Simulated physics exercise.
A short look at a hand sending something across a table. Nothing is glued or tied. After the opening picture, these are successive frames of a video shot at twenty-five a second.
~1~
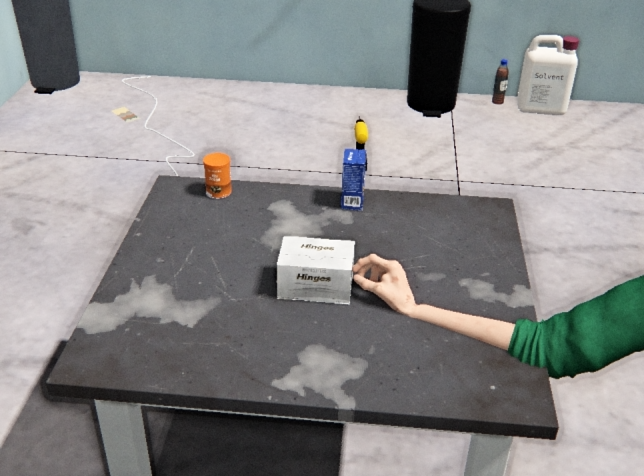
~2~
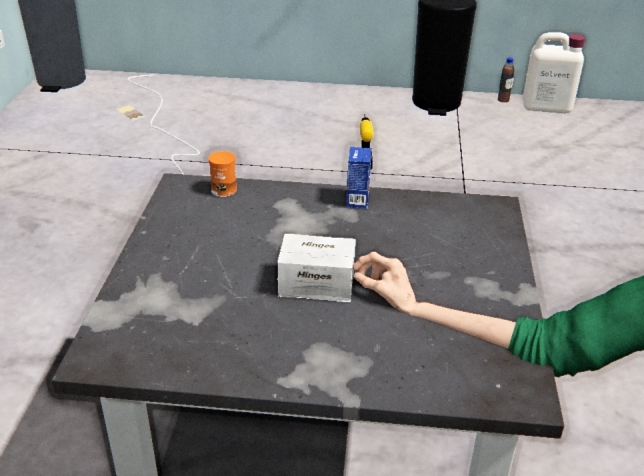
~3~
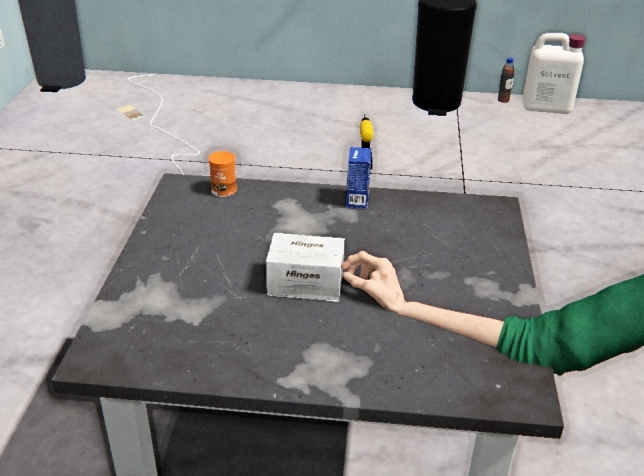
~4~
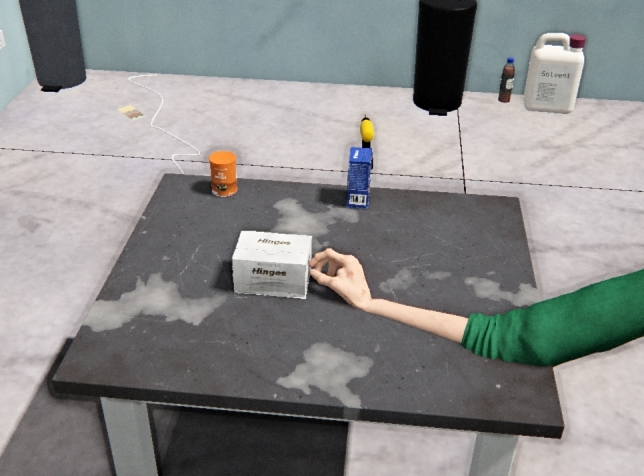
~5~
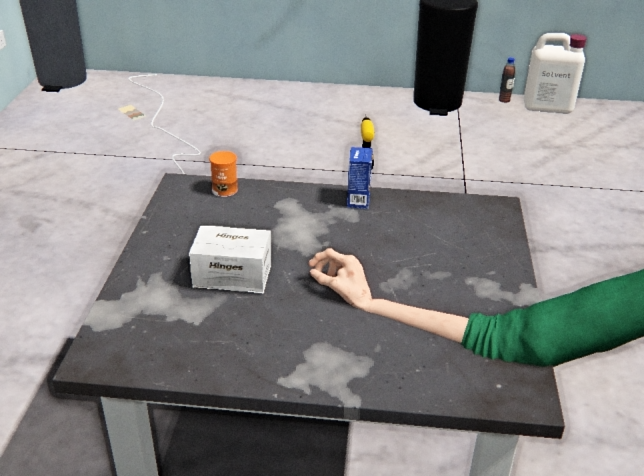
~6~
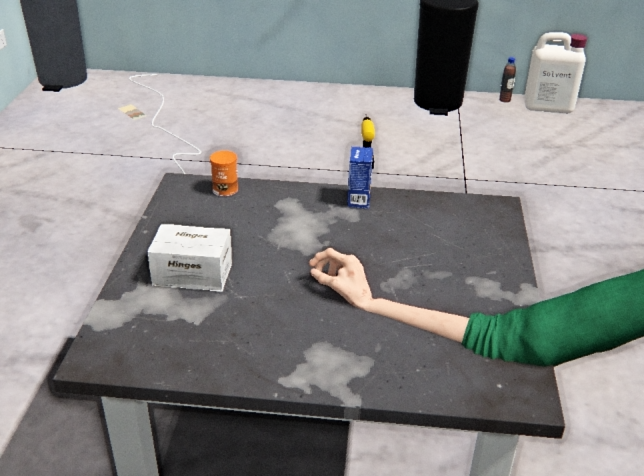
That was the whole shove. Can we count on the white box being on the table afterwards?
The white box falls off the table.
Then, 0.20 s past the last view, white box now off the table.
Then, 0.40 s past the last view, things are still on the move.
Finally, off the table, white box.
